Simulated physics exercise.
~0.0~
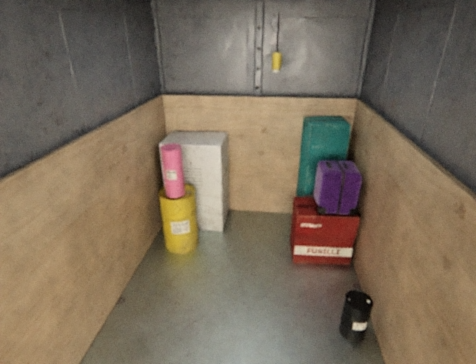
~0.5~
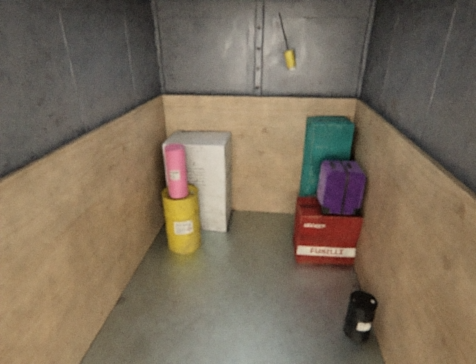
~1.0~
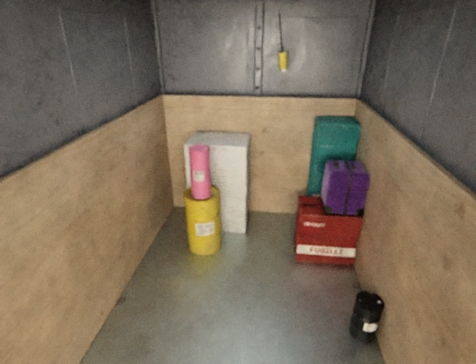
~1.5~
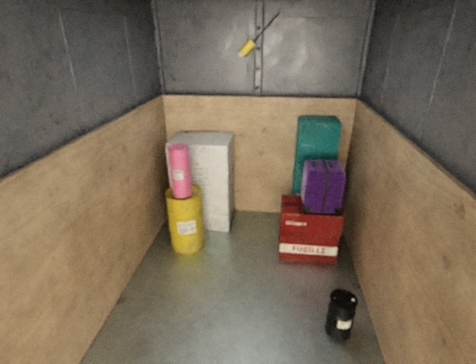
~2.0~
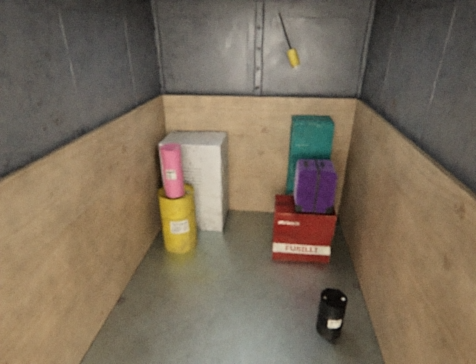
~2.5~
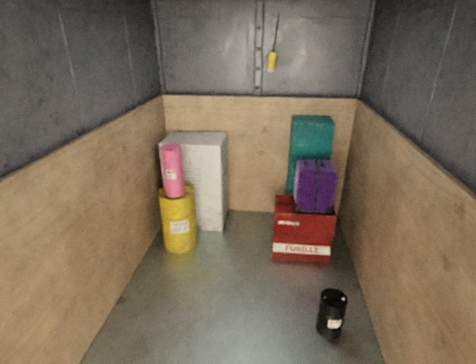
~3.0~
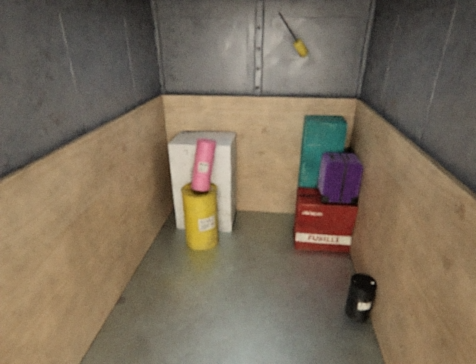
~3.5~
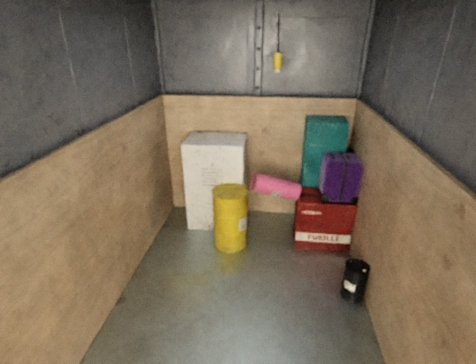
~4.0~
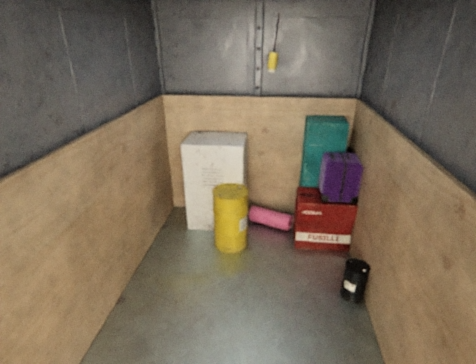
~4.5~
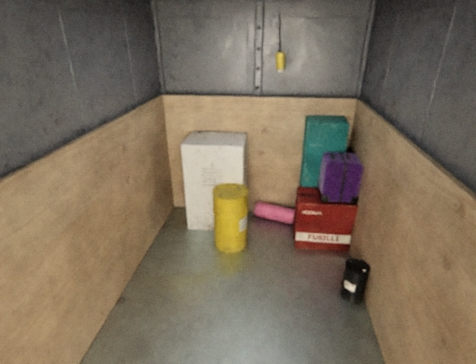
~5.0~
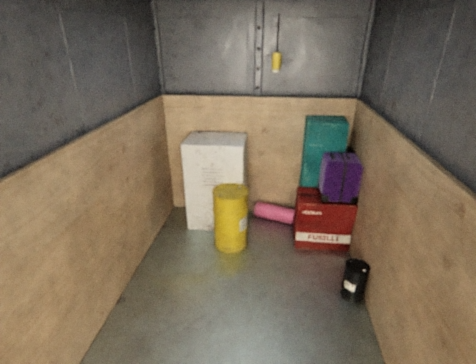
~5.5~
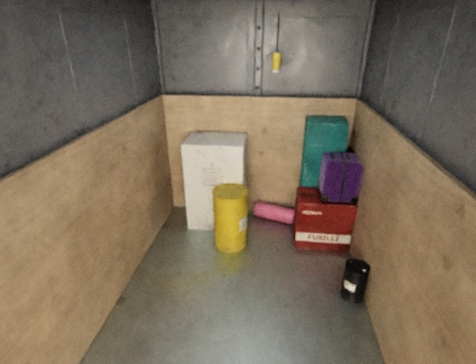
A pink canister stands on a yellow drum at the left of a van's load bay, seen from the rear towards the bulkhead. A white appliance is behind them, while a turquoise box, a purple case on a red box and a black canister occupy the right, beneath a swinging lamp. The left-hand group slides right, then back left, and the right-hand things shift left too. Later the load slides right again, and the pink canister tips off the drum. It drops to the floor and lies on its side between the upright drum and red box.
